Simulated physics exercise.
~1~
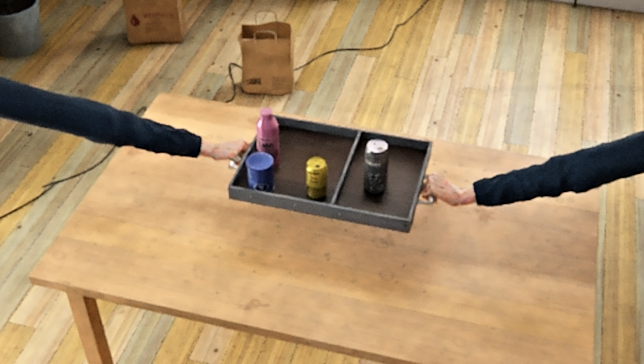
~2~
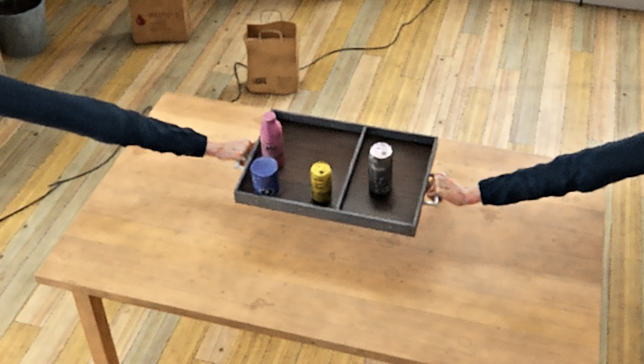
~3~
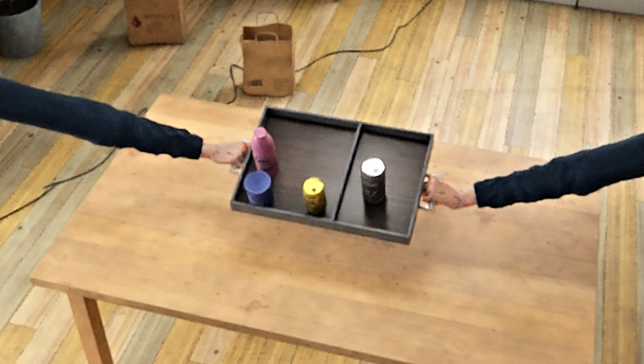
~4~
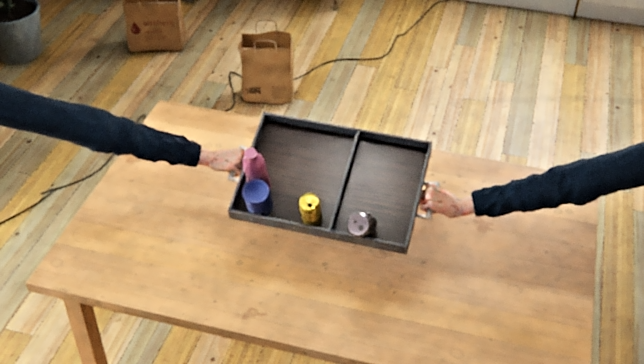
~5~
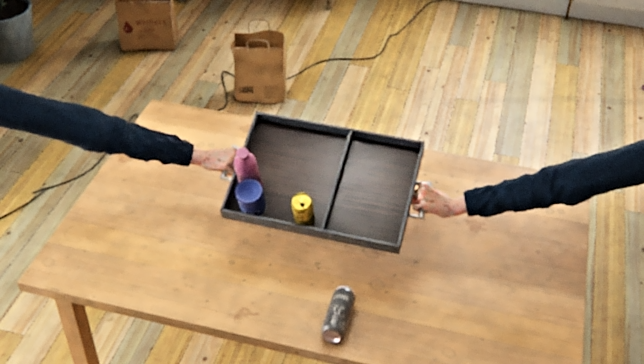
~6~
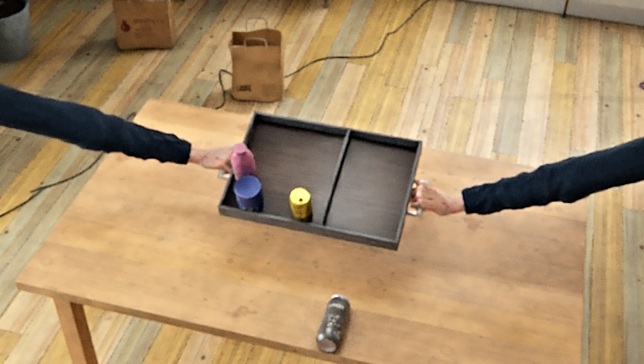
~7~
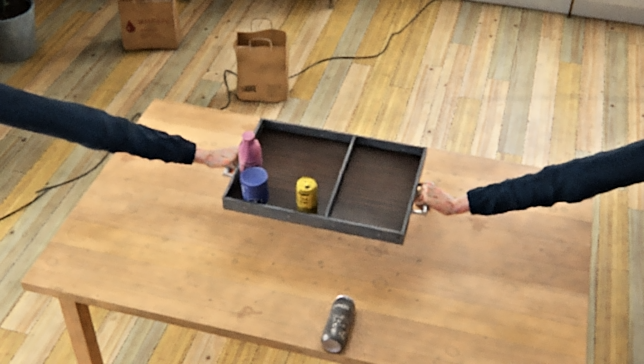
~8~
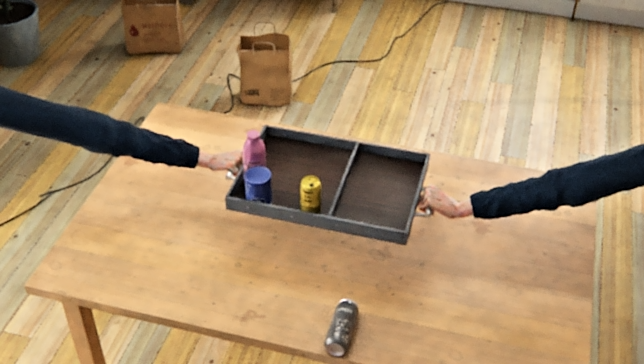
A dark tray held by two hands above a wooden table tipped toward the viewer, and the grey can slid to the near edge and fell onto the table, while the pink bottle, yellow can and blue tin stayed aboard as it levelled again.
